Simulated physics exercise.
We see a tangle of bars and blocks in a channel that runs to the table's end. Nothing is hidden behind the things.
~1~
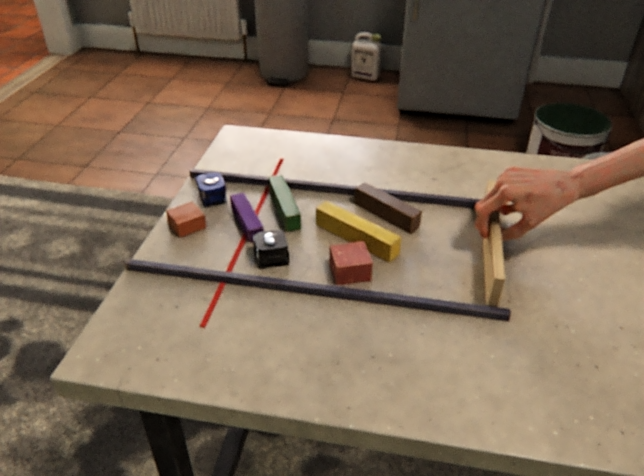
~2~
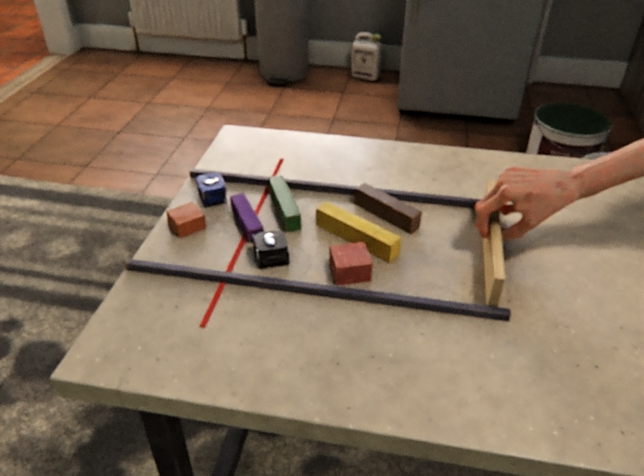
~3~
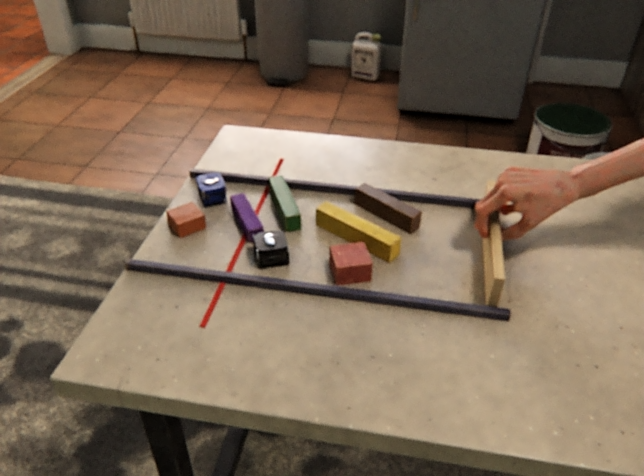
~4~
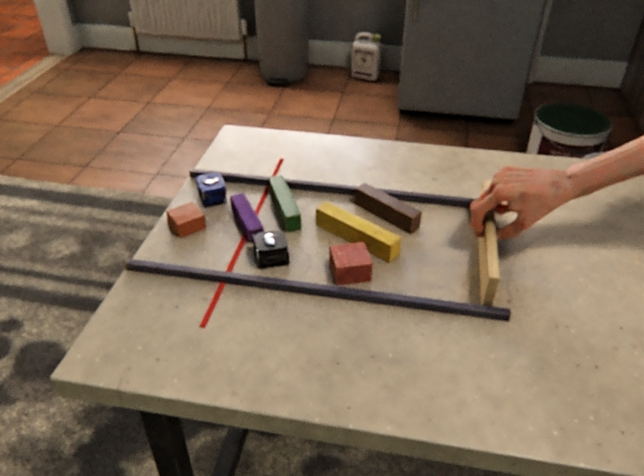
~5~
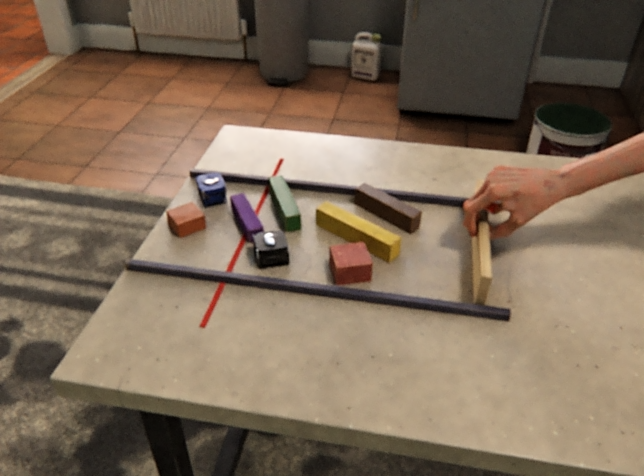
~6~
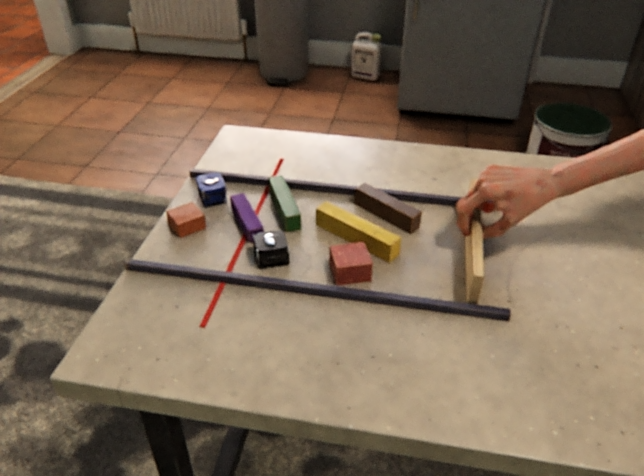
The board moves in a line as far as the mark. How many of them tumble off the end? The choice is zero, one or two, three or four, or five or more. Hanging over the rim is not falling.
The number that fall off is zero.
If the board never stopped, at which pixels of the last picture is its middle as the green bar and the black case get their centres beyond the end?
Near (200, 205) and (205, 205).
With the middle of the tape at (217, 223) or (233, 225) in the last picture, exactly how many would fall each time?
Try by try, 2 and 1.
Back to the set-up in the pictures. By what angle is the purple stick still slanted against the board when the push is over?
Some 0 degrees.
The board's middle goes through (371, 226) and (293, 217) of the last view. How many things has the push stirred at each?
The counts are 3 and 6.
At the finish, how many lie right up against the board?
2 of them.
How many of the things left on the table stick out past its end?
It comes to 1.
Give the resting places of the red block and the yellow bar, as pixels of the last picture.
Near (218, 247) and (231, 207).
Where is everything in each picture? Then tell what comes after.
Orange block (186, 219); blue case (212, 190); purple stick (247, 217); board (492, 240); tape (249, 227), in the first frame.
Blue case (212, 190); yellow bar (357, 231), in the second frame.
Purple stick (247, 217); green bar (284, 202), in the third frame.
Orange block (186, 219); board (487, 239), in the fourth frame.
Blue case (212, 190); brown bar (387, 207), in the fifth frame.
Orange block (186, 219); blue case (212, 190); purple stick (247, 217); board (474, 238); tape (249, 227), in the sixth frame.
Early on, none off yet; orange block at rest near (186, 219); blue case at rest near (212, 190); purple stick at rest near (247, 217).
Finally, the number that fall off is zero.
